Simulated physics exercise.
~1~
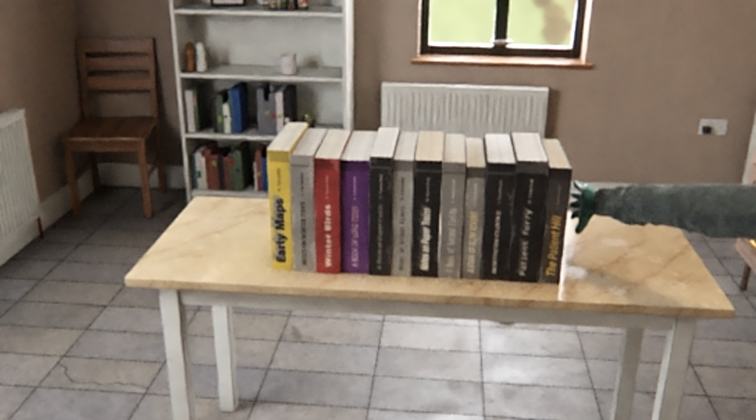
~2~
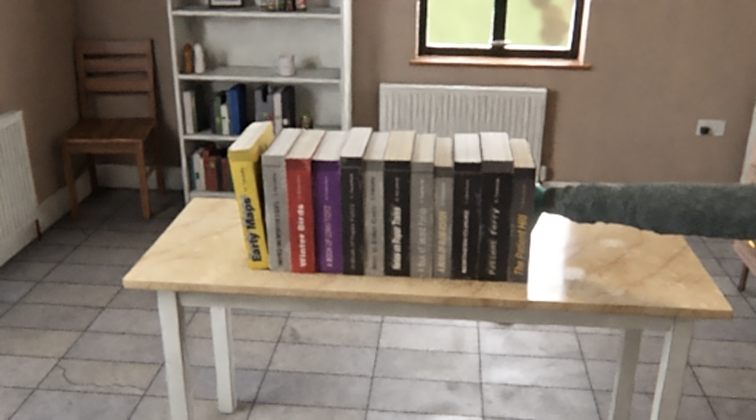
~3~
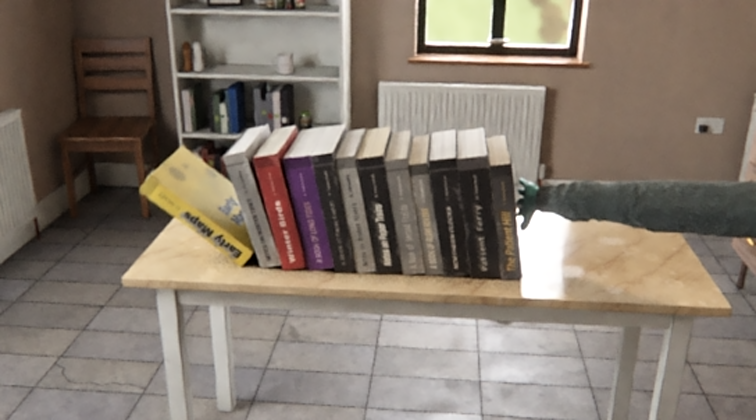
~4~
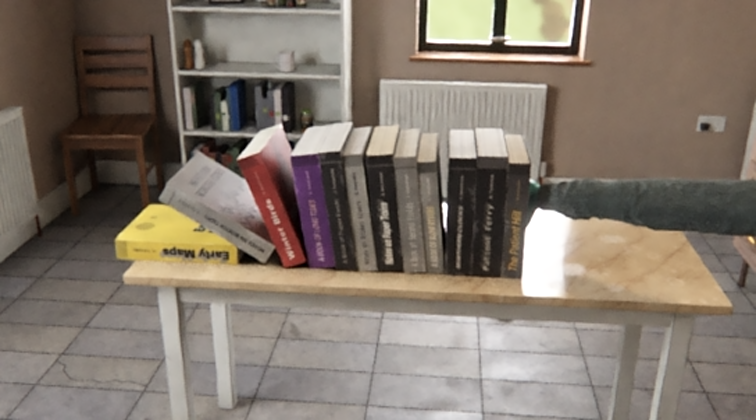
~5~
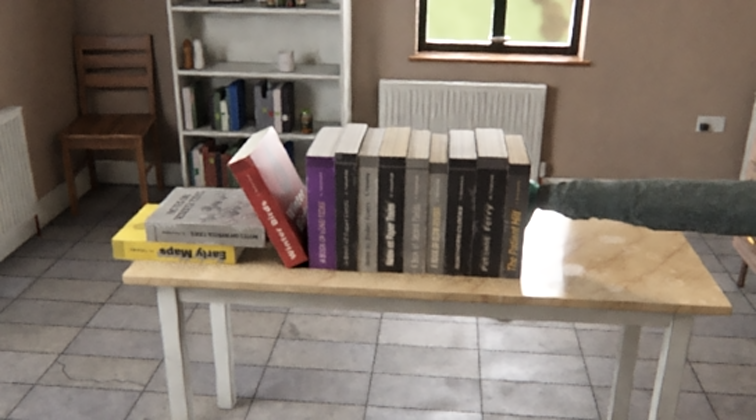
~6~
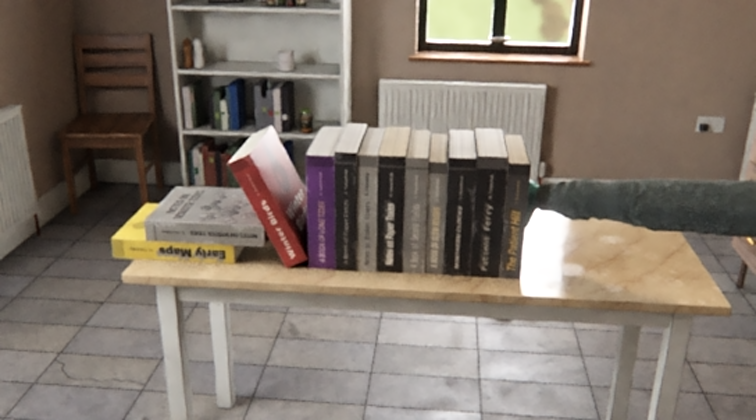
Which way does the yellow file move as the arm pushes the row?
The yellow file moves to the left, tipping over and ending up flat at the left end of the table.
